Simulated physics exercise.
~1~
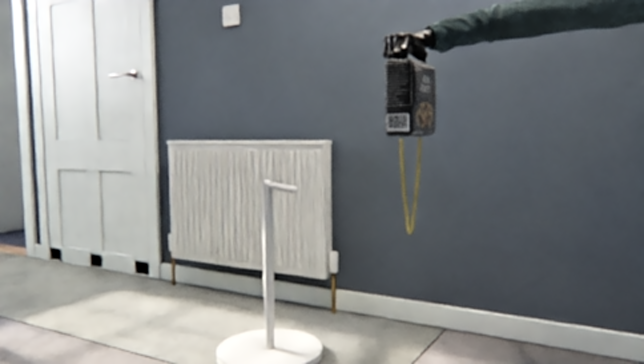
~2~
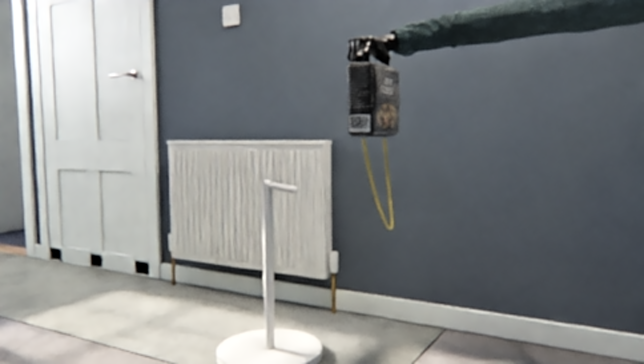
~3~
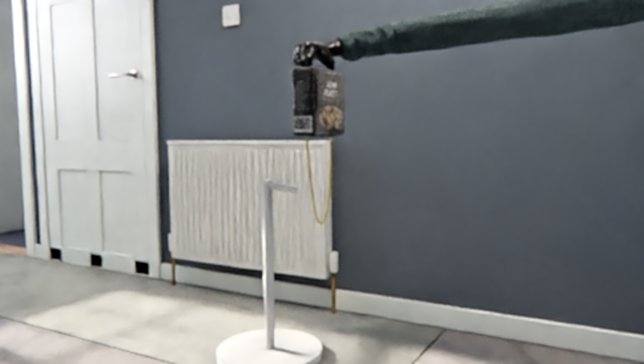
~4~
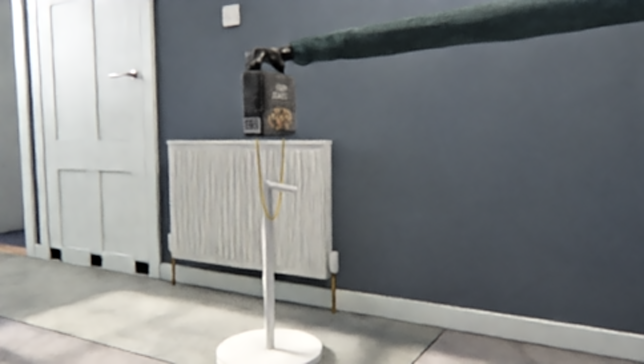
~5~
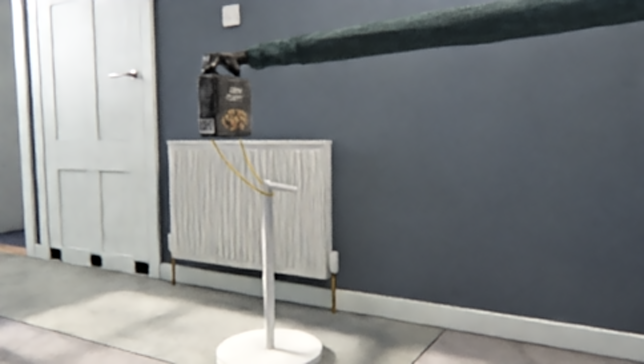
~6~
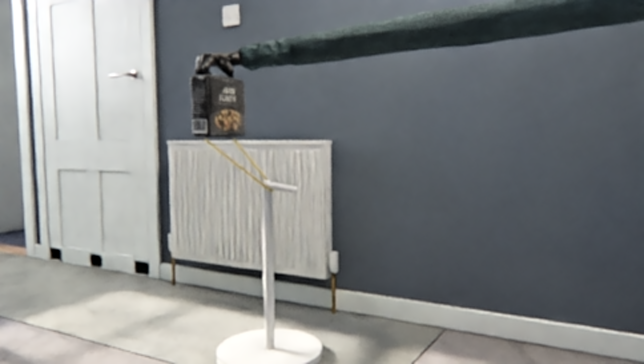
A dark bag held by a gloved hand moves left past a white stand, its hanging loop catching and pulling taut.
